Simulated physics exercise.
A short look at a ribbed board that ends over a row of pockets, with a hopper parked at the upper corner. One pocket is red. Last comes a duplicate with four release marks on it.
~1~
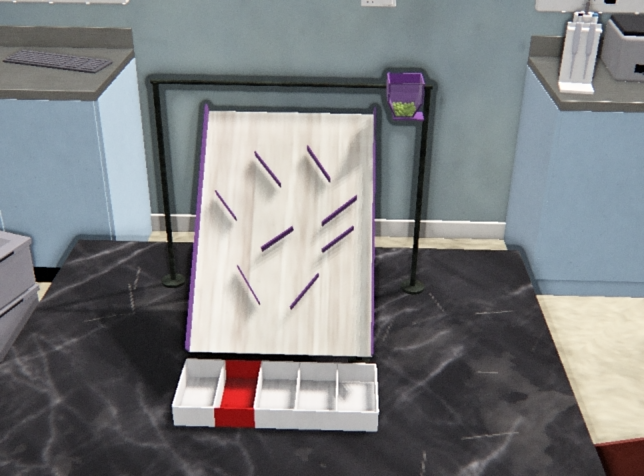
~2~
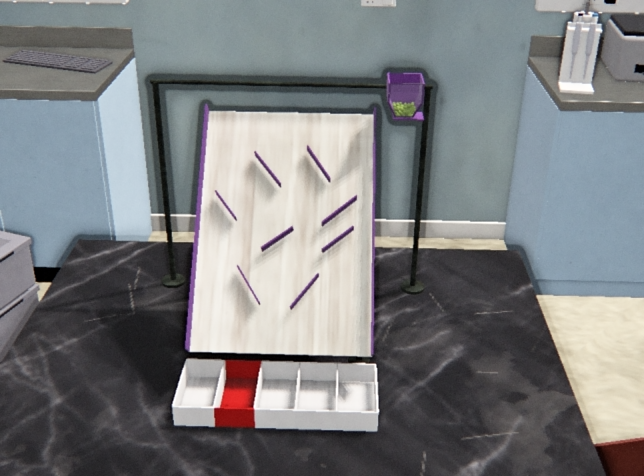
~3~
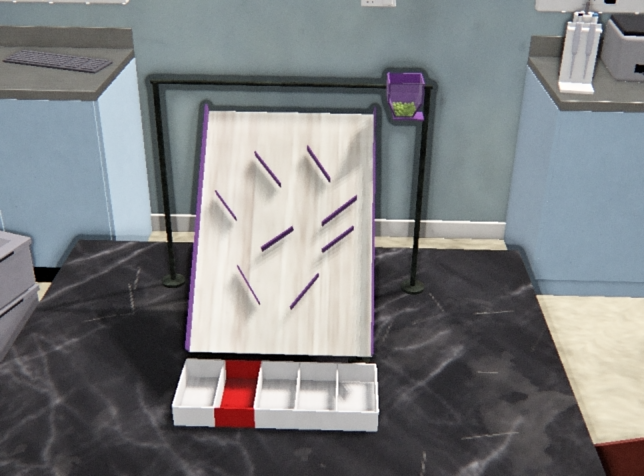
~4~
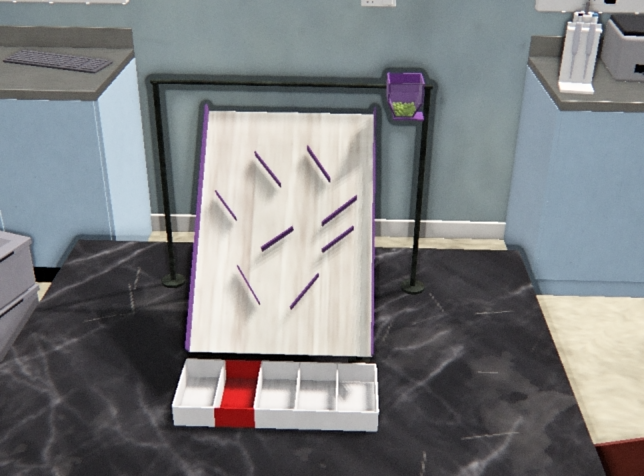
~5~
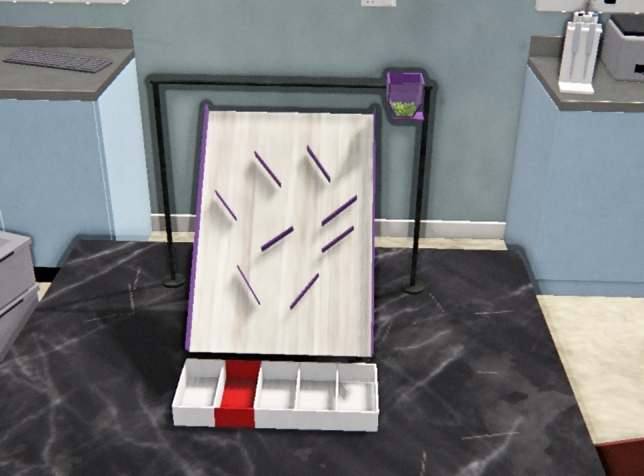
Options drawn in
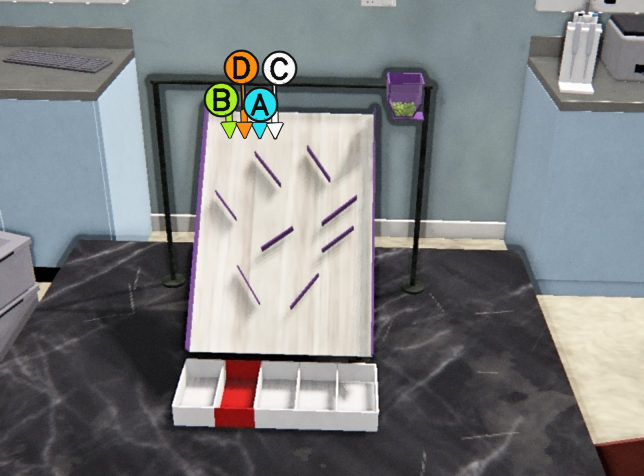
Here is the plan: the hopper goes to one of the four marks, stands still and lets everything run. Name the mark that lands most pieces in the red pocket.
The best mark is C.
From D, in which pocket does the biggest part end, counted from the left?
The third from the left.
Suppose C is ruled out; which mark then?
That would be A.
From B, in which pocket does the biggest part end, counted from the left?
The third.
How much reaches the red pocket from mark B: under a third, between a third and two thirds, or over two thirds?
It is under a third.
On the marked copy, mark A meets the board at (259, 132); mark B meets the board at (229, 131); mark C meets the board at (275, 132); mark D meets the board at (244, 132).
With A, close to a quarter in the red pocket, the bulk in other pockets.
With B, only a few in the red pocket, all but a few in other pockets, only a few outside the box.
With C, close to two thirds in the red pocket, close to a third in other pockets.
With D, only a few in the red pocket, all but a few in other pockets, a small share outside the box.
